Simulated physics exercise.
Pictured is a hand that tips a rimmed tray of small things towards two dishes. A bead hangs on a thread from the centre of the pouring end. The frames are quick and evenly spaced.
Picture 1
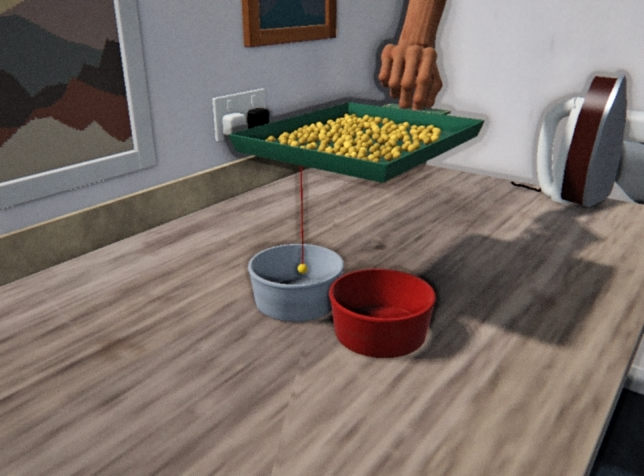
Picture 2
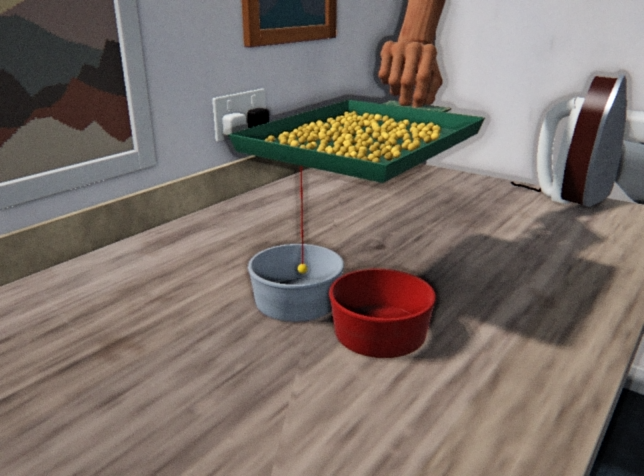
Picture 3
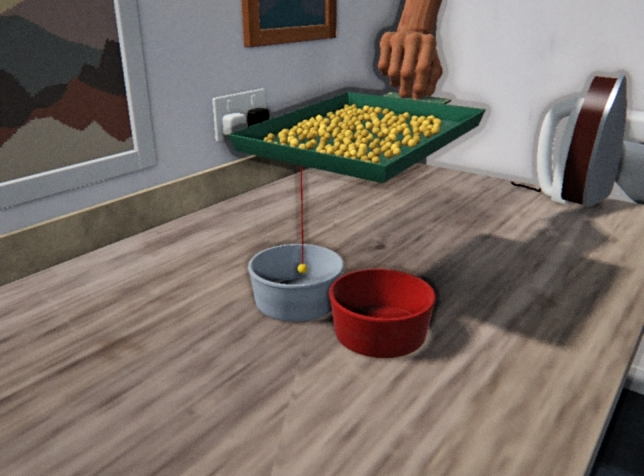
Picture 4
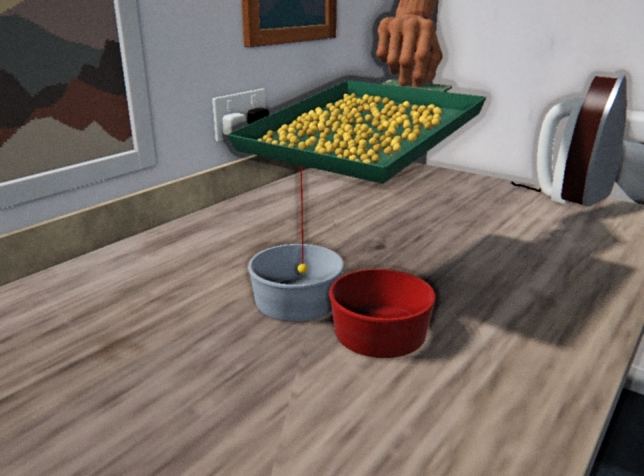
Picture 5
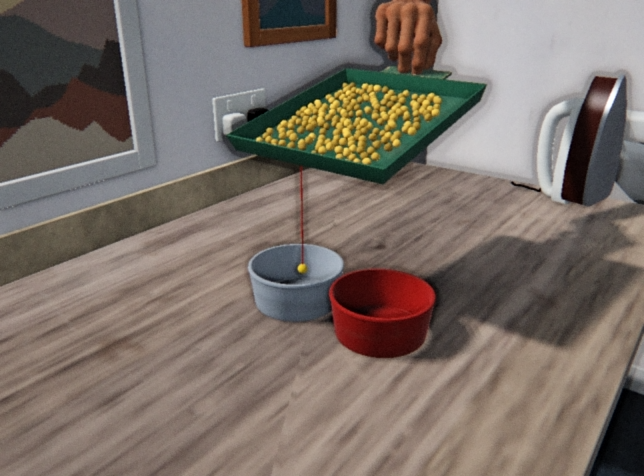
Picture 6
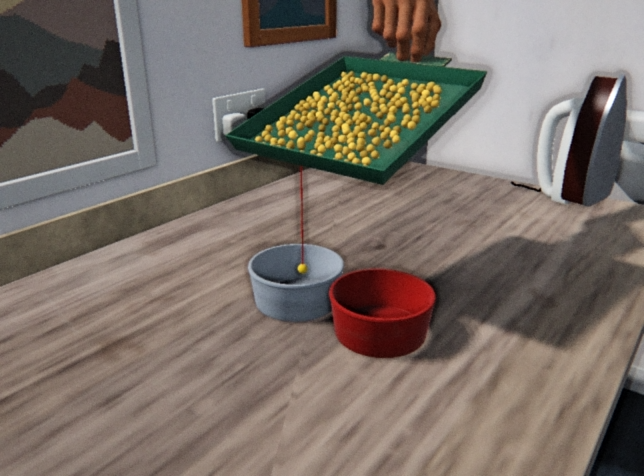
A hand gradually tilts a green tray of small yellow balls above two dishes.
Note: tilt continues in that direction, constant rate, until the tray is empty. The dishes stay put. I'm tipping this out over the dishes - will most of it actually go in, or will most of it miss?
Most of it will miss.
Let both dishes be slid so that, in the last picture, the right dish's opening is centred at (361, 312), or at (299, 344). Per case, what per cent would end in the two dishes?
About 60 per cent, then about 50 per cent.
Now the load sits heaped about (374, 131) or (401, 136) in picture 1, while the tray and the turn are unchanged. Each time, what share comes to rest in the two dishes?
It comes to about 0 per cent the first time and about 0 per cent the second.
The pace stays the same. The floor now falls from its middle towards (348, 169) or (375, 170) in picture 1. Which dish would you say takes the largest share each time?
Outcome by order - one: Right side; two: Right side.
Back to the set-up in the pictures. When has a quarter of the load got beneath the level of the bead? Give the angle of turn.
Somewhere near 110°.
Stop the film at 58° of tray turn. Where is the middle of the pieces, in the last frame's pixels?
Roughly at (313, 131).
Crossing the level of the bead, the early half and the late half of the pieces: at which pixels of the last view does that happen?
Initially about (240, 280); subsequently about (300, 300).
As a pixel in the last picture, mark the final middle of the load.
(262, 350).
Just after the last frame, tray tipped steeply; every one on the tray.
A moment on, tray tipped right over; almost all on the tray; about a tenth outside both; just a few in the air.
Further on, tray tipped past a quarter turn; just a few in the right dish; just a few in the left dish; almost all outside both.
When it is over, tray tipped past a quarter turn; just a few in the right dish; just a few in the left dish; almost all outside both.
